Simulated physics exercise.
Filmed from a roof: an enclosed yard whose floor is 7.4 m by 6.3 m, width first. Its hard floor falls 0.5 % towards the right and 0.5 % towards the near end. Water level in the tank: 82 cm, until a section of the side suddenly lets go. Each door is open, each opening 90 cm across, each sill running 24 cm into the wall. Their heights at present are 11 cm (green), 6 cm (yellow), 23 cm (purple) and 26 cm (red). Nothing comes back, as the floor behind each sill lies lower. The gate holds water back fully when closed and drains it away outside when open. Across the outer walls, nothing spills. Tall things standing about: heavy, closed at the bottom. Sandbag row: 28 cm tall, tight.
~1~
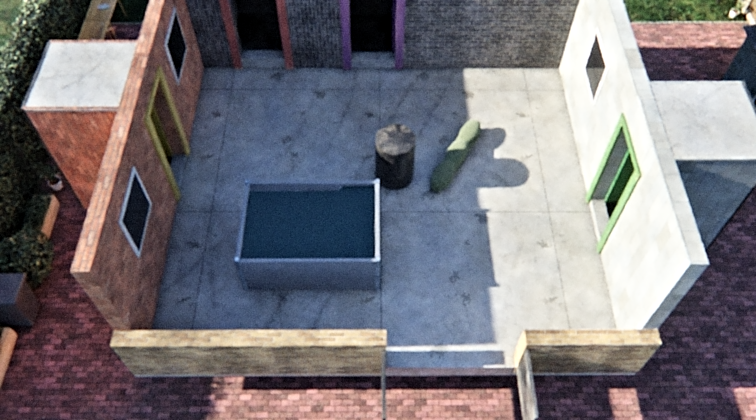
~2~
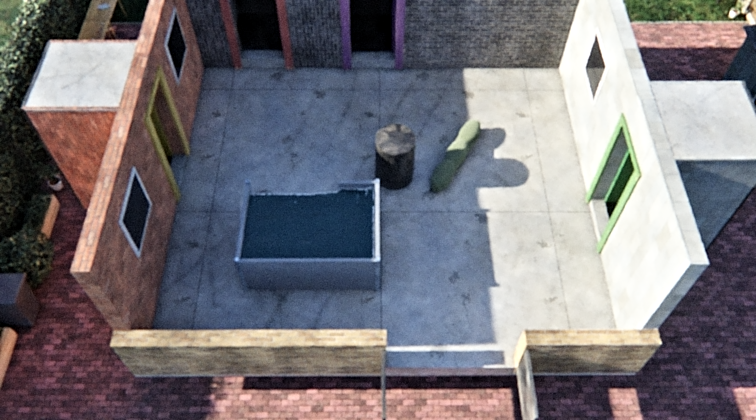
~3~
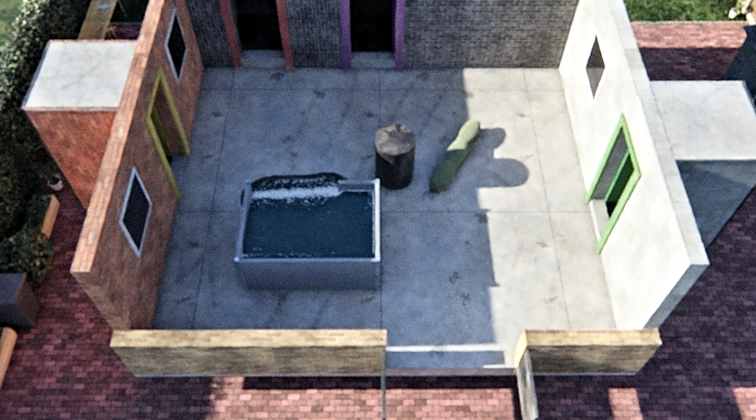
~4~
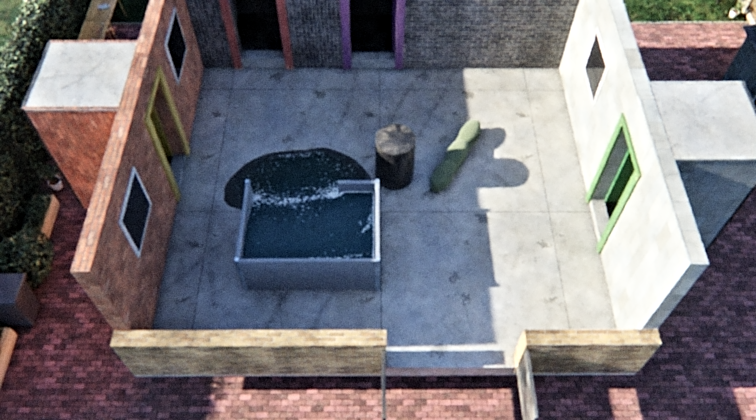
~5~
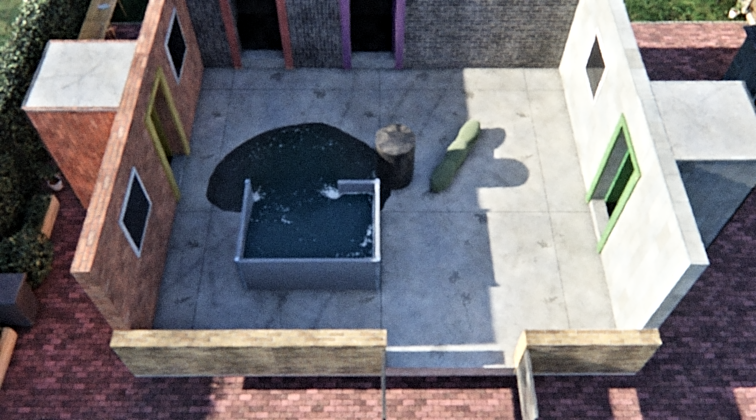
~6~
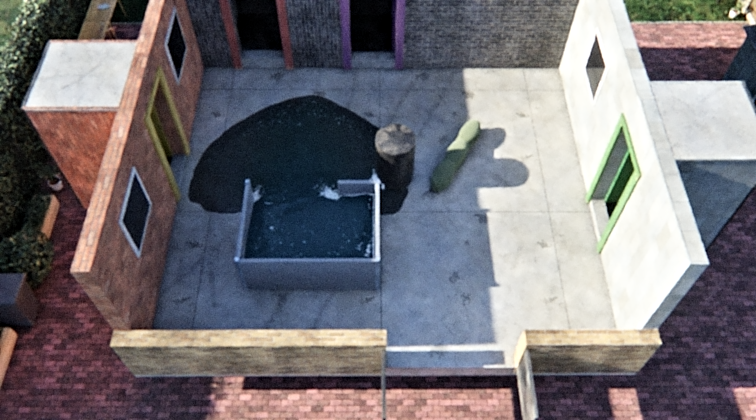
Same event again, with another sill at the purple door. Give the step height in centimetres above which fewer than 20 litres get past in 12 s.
19 cm.
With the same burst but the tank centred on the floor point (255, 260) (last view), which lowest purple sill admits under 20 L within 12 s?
Some 9.5 cm.
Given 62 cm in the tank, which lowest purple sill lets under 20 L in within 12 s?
Roughly 13.5 centimetres would do it.
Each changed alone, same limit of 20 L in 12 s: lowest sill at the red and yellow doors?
You'd want some 27 cm at red and some 8.5 cm at yellow.
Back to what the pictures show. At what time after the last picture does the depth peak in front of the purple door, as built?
The level tops out near 1.0 seconds.
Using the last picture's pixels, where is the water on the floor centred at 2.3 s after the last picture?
The centre of all the water is around (311, 142).
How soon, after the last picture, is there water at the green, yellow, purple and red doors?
The green door at 3.8 s, the yellow door at 0.1 s, the purple door at 0.4 s, the red door at 0.3 s.
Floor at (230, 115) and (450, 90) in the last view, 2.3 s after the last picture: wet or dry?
First soaked, then soaked.
Then, 0.7 s after the last picture water covers 35 % of the floor, deepest (34 cm) near (288, 210); 23 cm at the purple door, 0 litres in over its 23 cm sill.
Then, 2.3 s after the last picture water covers 40 % of the floor, deepest (26 cm) near (237, 86); 17 cm at the purple door, 5 litres in over its 23 cm sill.
Then, 11.3 s after the last picture water covers 95 % of the floor, deepest (11 cm) near (622, 352); 5 cm at the purple door, 5 litres in over its 23 cm sill.
At the purple door as built, the water peaked near 26 cm, 1.1 s after the last picture.
Run again over the same 12 s with other heights there, 38 litres in over 16 cm, 9 litres over 21.5 cm. The limit of 20 litres is kept from about 19 cm up.
